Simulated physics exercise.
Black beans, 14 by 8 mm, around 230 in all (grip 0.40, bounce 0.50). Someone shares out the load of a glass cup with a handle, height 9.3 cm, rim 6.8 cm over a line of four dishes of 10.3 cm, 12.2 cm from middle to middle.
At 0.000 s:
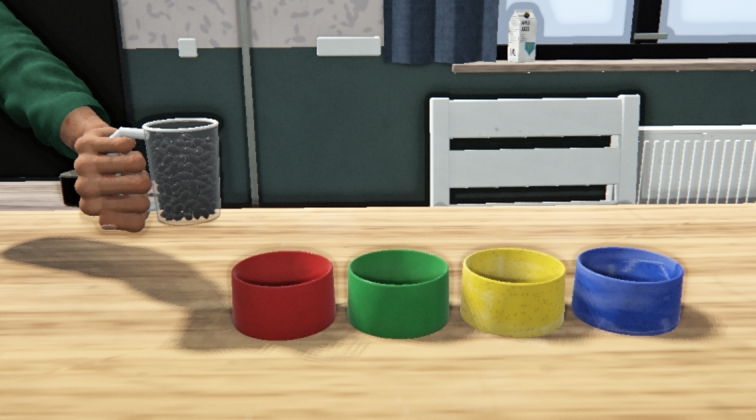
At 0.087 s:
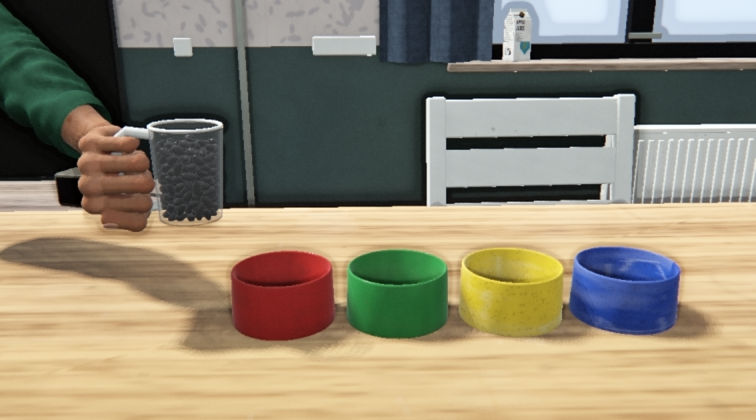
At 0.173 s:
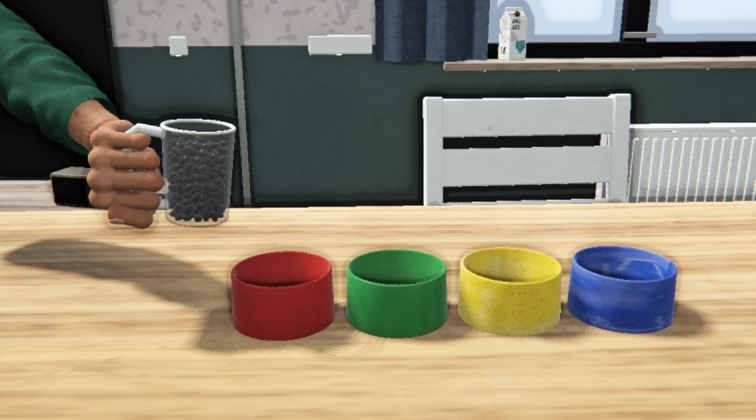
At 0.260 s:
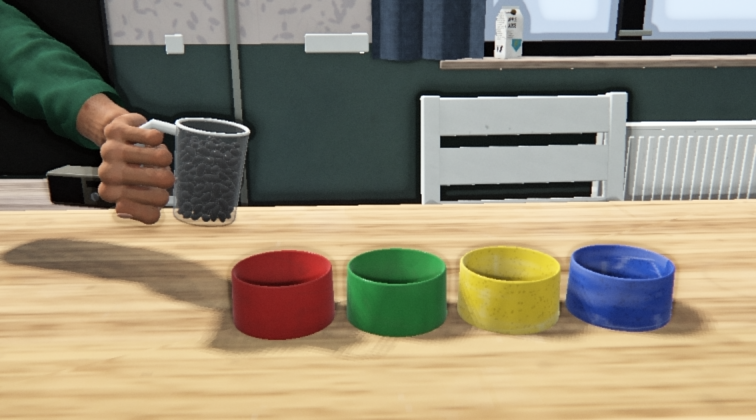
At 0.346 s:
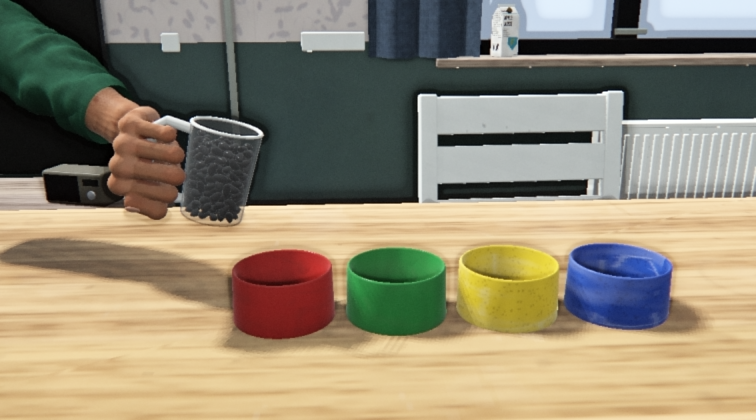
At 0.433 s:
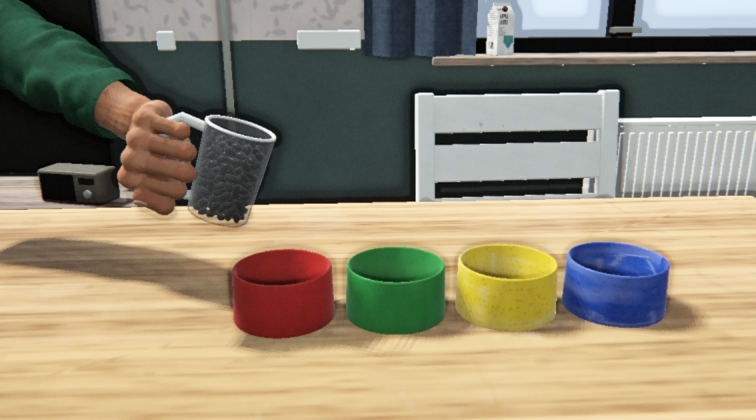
A hand in a green sleeve held a clear cup of black beans by its handle, moved it slightly right and gradually tilted it rightward near a row of red, green, yellow and blue dishes.
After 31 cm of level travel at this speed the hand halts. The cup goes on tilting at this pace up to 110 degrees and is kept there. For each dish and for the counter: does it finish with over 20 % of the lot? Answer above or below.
Red dish: Below; blue dish: Below; green dish: Below; yellow dish: Above; on the counter: Below.
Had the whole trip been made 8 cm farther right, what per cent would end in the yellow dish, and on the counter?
Yellow 10, counter 10.
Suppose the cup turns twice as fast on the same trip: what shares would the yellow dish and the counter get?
Then: Yellow 10; counter 10.
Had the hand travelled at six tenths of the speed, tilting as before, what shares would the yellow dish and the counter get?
Then: Yellow 0, counter 10.
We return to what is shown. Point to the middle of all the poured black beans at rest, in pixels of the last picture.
At about (520, 292).
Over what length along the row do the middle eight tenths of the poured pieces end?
Roughly 6 cm.
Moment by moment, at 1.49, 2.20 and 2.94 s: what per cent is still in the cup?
In turn: 100, 75, 5.
After 1.49 s, tilt 71 degrees; cup holds 100 %.
Then, at 2.20 s, tilt 107 degrees; cup holds 75 %, yellow 15 %.
After 2.94 s, tilt 110 degrees; cup holds 5 %, yellow 85 %.
By 4.0 s all is still; red 0 %, blue 0 %, green 0 %, yellow 85 %, counter 10 %.
